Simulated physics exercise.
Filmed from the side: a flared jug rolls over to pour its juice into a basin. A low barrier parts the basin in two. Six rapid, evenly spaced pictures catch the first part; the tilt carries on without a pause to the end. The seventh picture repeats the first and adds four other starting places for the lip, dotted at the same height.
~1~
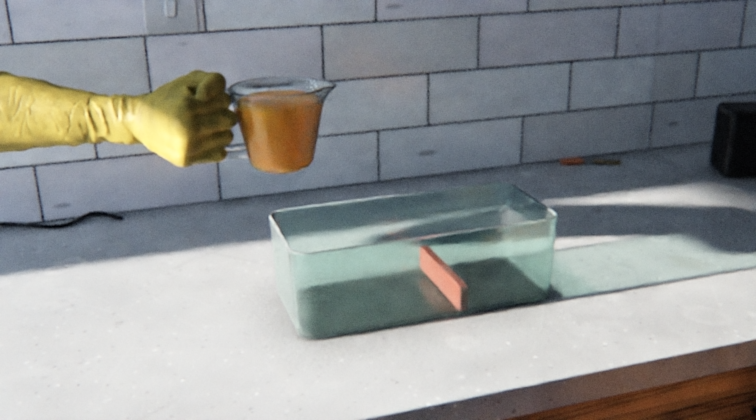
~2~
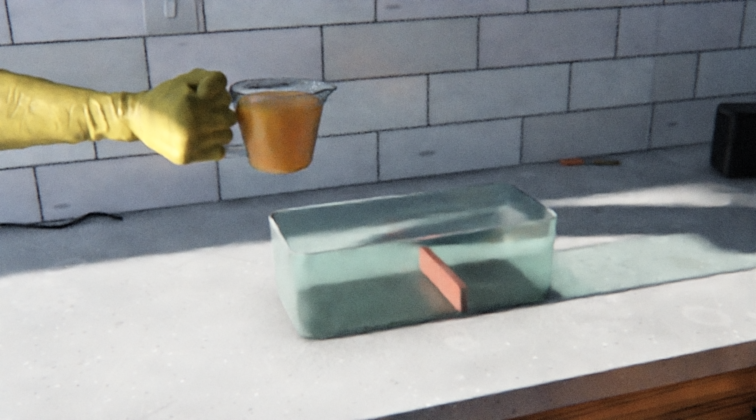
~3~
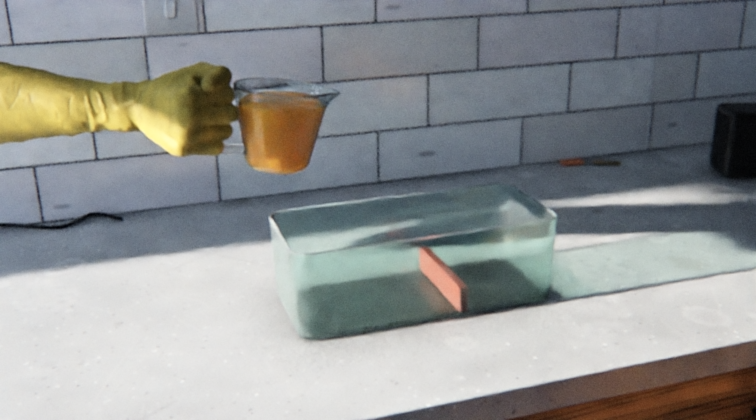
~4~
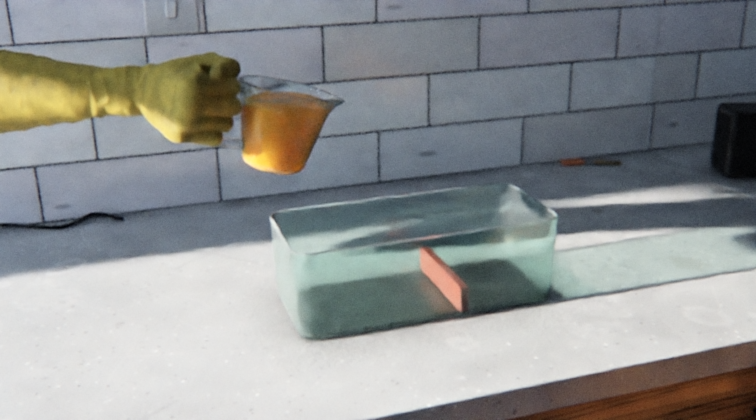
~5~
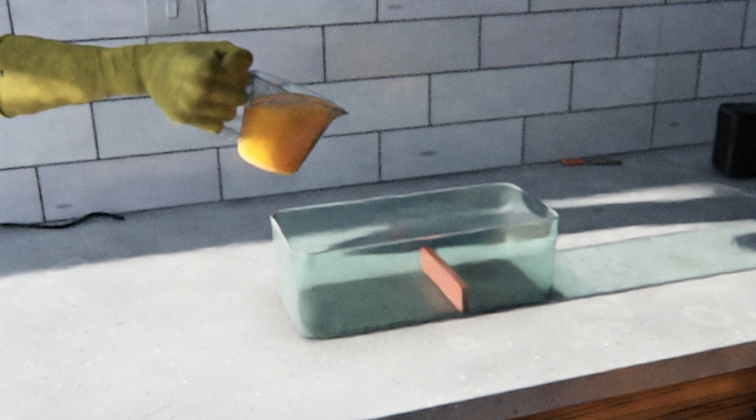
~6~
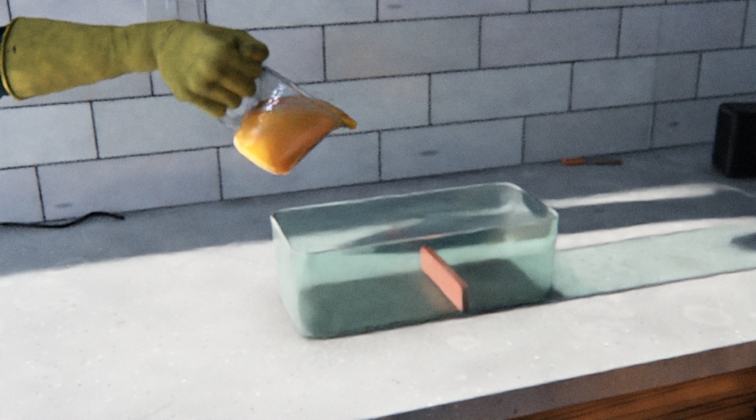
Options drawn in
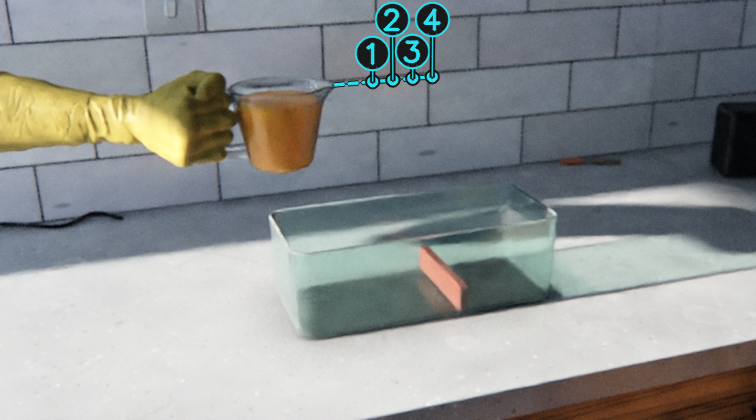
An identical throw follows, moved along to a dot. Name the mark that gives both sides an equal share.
Best: 3.
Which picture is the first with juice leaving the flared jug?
In picture 6.
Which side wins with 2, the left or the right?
The left side.
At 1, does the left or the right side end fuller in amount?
More ends on the left.
In cyan, 1 at (372, 81); 2 at (392, 80); 3 at (412, 78); 4 at (432, 76).
For place 1, about 88 % ends left of the wall and 8 % right of it; 4 % is lost outside.
For place 2, about 75 % ends left of the wall and 23 % right of it.
For place 3, about 50 % ends left of the wall and 48 % right of it.
For place 4, about 21 % ends left of the wall and 77 % right of it.
